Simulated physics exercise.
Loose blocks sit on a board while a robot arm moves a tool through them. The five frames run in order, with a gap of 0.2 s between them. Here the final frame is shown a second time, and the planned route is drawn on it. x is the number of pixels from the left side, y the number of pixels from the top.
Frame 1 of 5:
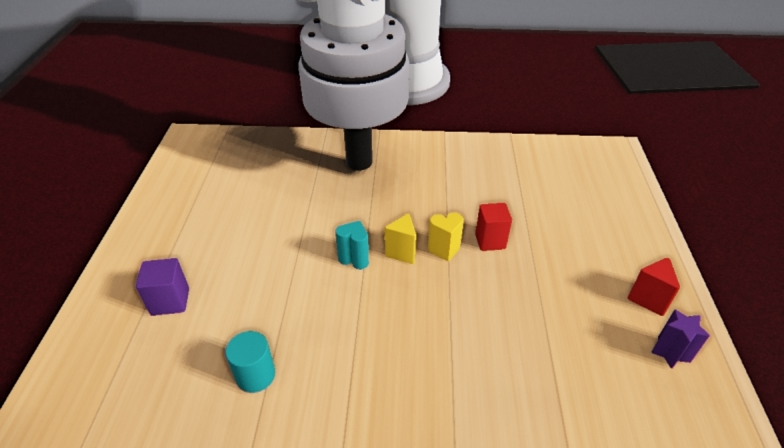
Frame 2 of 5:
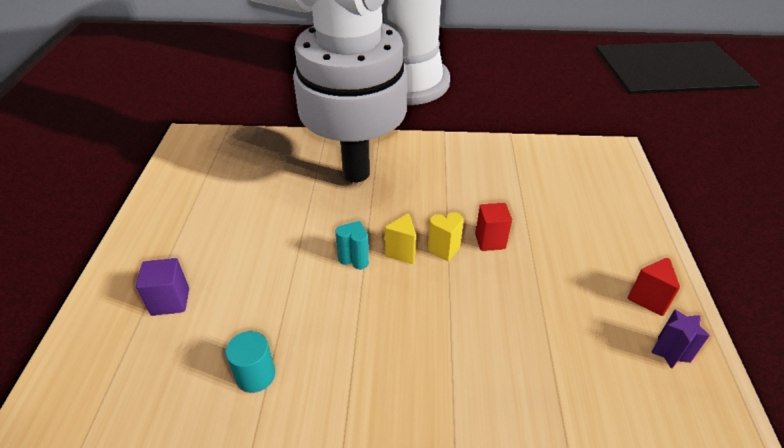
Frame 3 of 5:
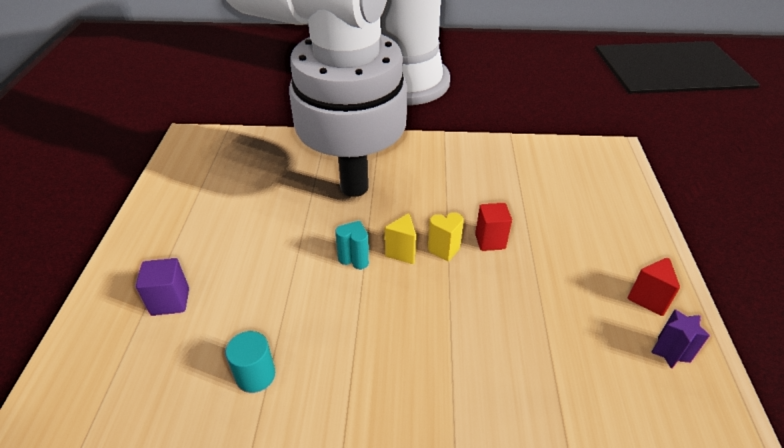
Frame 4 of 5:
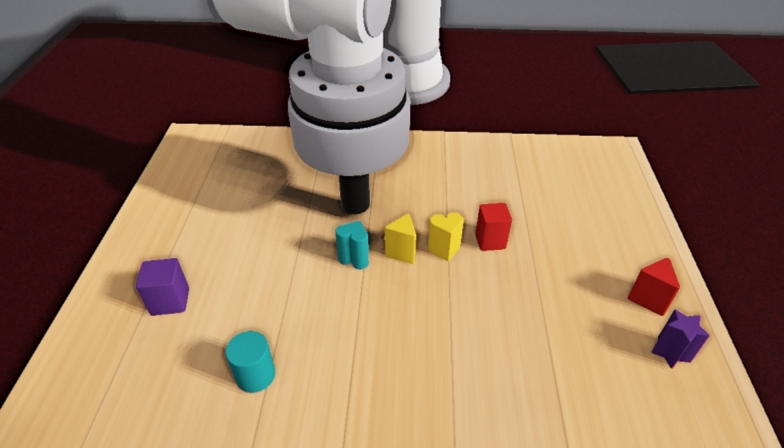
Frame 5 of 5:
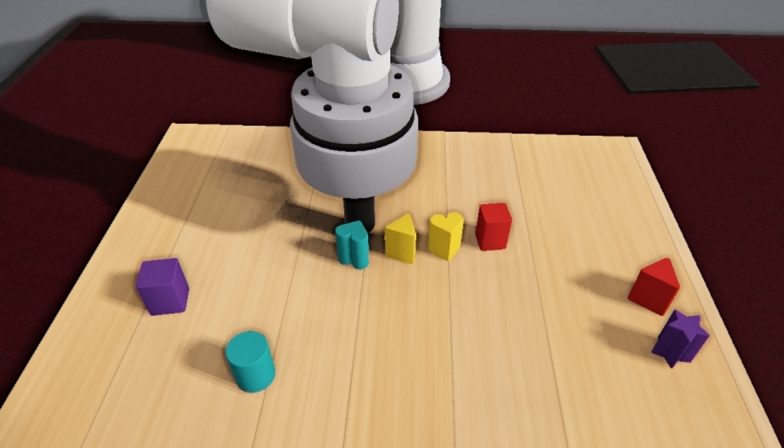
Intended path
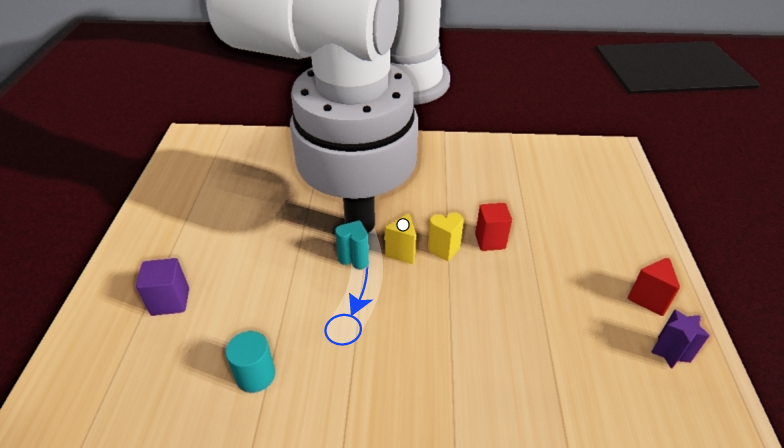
A pale wooden board on a dark red surface is seen from above at an angle by a still camera. A turquoise heart-shaped block, a yellow triangle, a yellow heart and a red block form a row near the middle, with purple and turquoise blocks at left and red and purple ones at right. A grey-and-white robot arm moves its black tool forward, close behind the turquoise heart-shaped block, while every block stays still.
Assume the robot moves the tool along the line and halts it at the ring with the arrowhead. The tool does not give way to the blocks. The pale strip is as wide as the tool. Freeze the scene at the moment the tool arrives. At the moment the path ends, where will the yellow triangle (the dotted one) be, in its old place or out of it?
Undisturbed, or as good as.
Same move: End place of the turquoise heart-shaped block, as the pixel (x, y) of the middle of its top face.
The turquoise heart-shaped block ends near (322, 274).
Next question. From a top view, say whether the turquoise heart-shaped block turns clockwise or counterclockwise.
It spins with the clock.
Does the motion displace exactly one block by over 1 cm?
Short answer: Yes.
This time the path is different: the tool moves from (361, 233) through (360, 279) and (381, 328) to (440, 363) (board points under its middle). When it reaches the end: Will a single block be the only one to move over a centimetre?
It seems so.
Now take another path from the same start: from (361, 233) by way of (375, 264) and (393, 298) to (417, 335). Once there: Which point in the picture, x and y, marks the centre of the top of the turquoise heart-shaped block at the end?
I think it will end close to (348, 249).
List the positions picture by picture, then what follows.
Tip of the tool at (359, 163), middles of tops, turquoise heart-shaped block at (353, 230), yellow triangle at (403, 225), in the first picture.
Tool at (356, 174), nothing pushed, in the second picture.
Tool at (355, 188), nothing pushed, in the third picture.
Tool at (356, 205), nothing pushed, in the fourth picture.
Tool at (360, 225), turquoise heart-shaped block at (353, 230), yellow triangle at (403, 225), in the fifth picture.
The line goes from (361, 233) over (367, 262) and (362, 295) to (343, 329); the dot is on the yellow triangle.
The first path, step by step. One third of the way, tool at (367, 255); turquoise heart-shaped block at (347, 251), turned 65° clockwise.
Two thirds of the way, tool at (361, 288); turquoise heart-shaped block at (329, 271), turned 105° clockwise.
At the end, tool at (342, 321); turquoise heart-shaped block at (322, 274), turned 125° clockwise; yellow triangle unmoved.
